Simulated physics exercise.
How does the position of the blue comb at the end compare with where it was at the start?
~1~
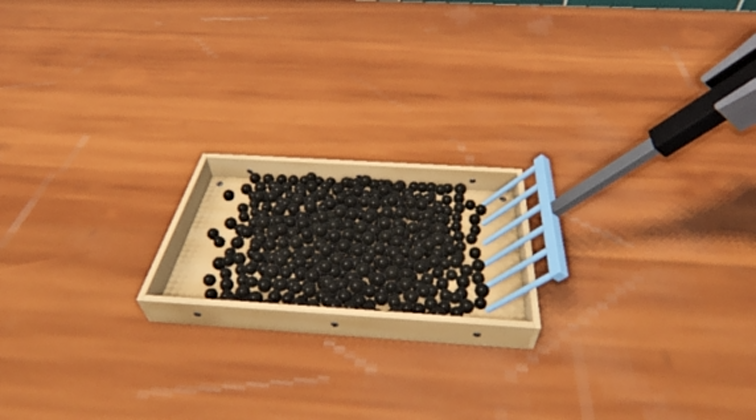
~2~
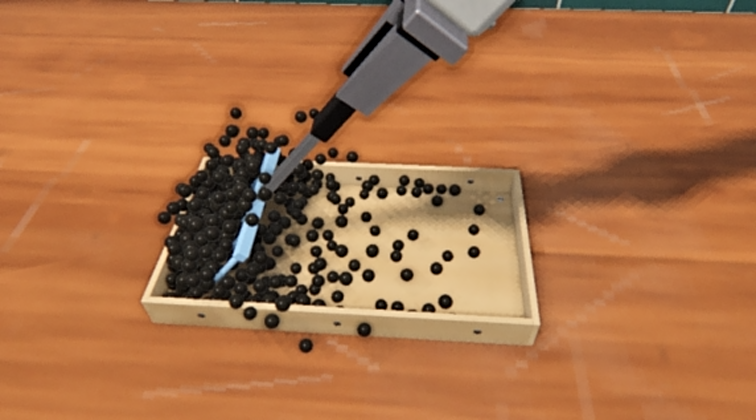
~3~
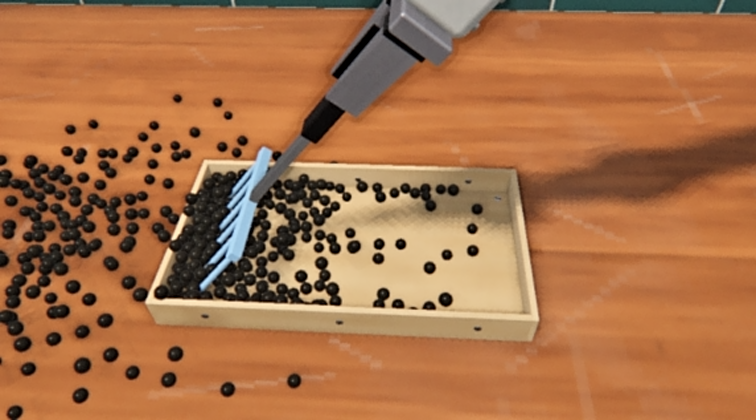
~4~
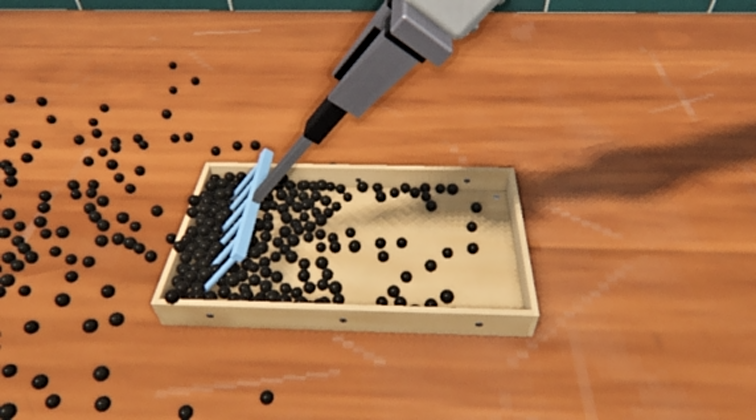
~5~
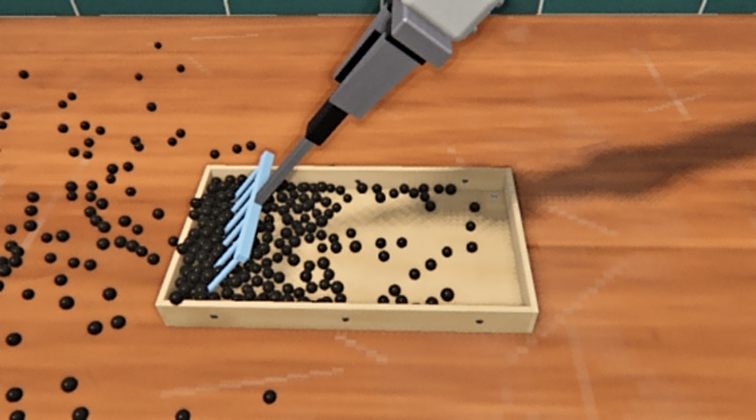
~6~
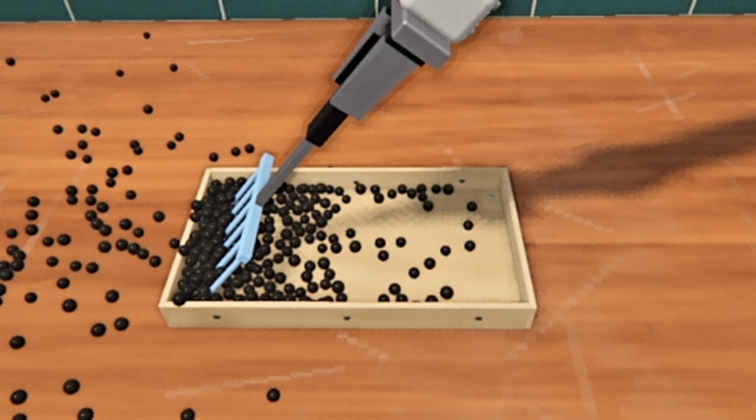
At the start the comb is at the right end of the tray, and by the end it is near the left end, among the beads that remain there.
